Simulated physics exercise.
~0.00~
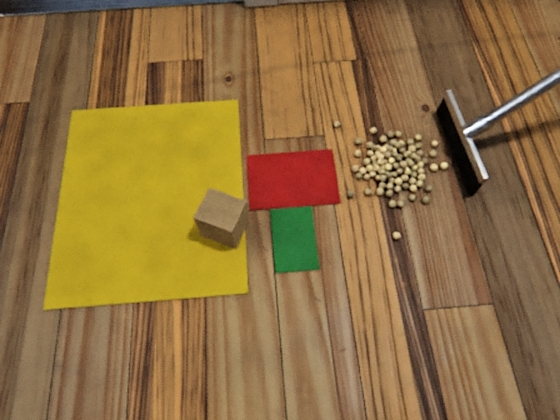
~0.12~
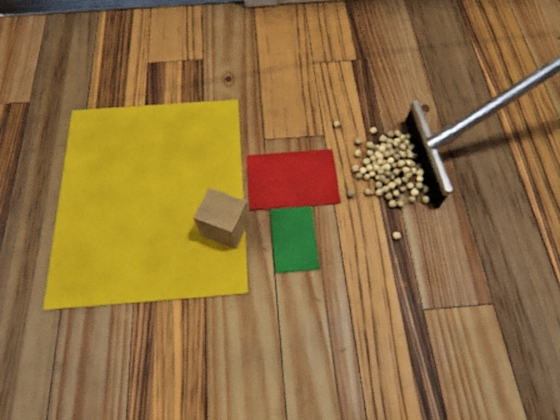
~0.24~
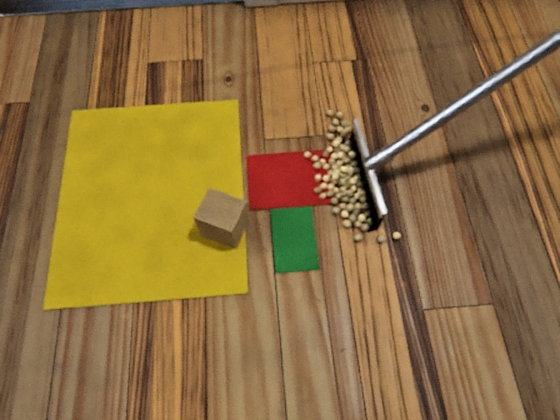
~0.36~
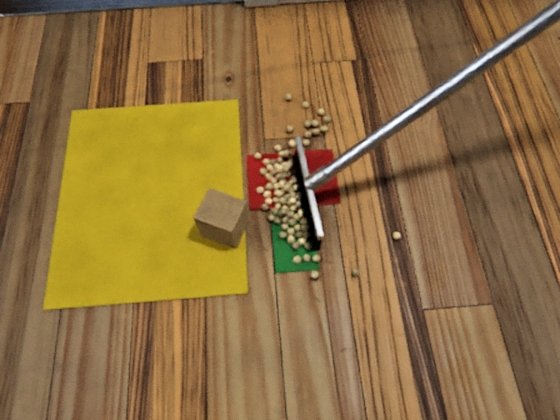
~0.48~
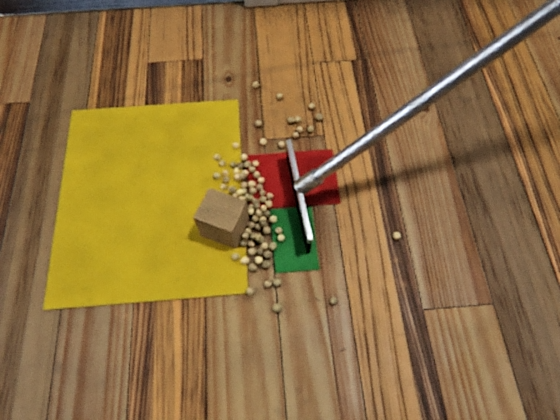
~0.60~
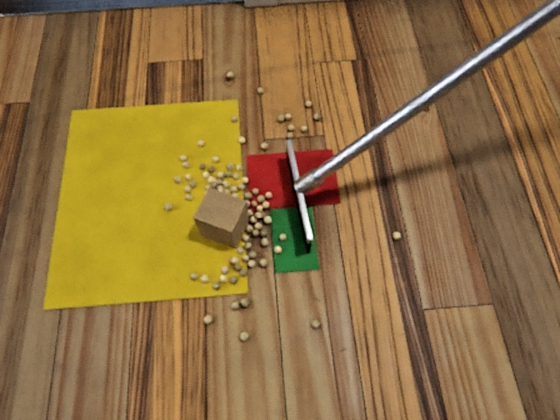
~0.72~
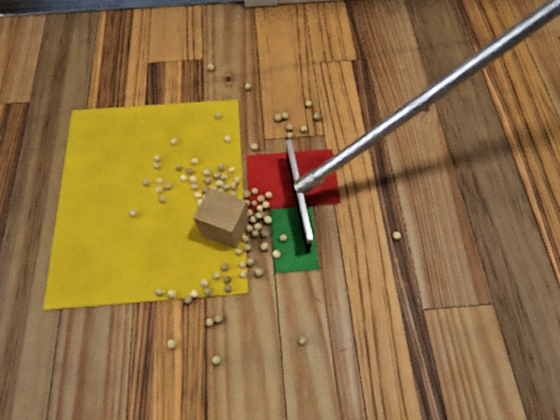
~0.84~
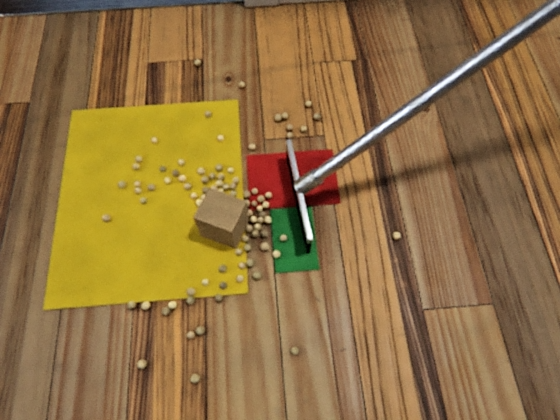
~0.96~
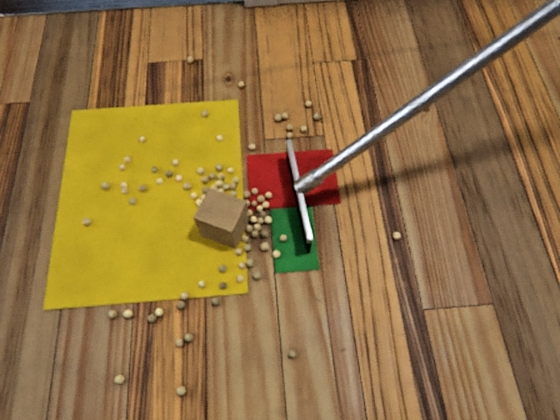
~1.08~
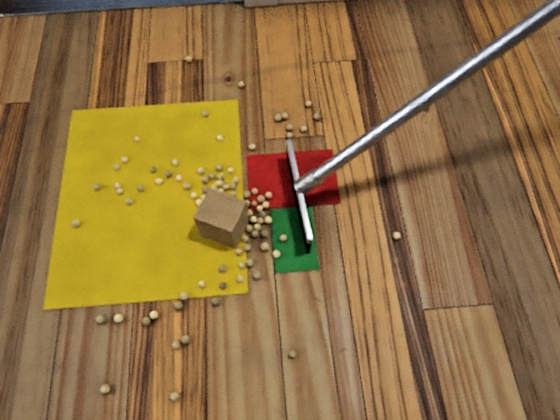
A large yellow sheet lies on the left of a striped wooden floor, seen from above at a slant, with a tan block at its right edge. Beside it are a red sheet and a smaller green one below, and a pile of pale round nuts sits to their right. A squeegee with a metal handle moves left, pushing the pile across the red and green sheets. The blade stops over them, while the nuts roll on and spread around the block. They end scattered over the yellow sheet and bare wood, with some clustered beside the block.
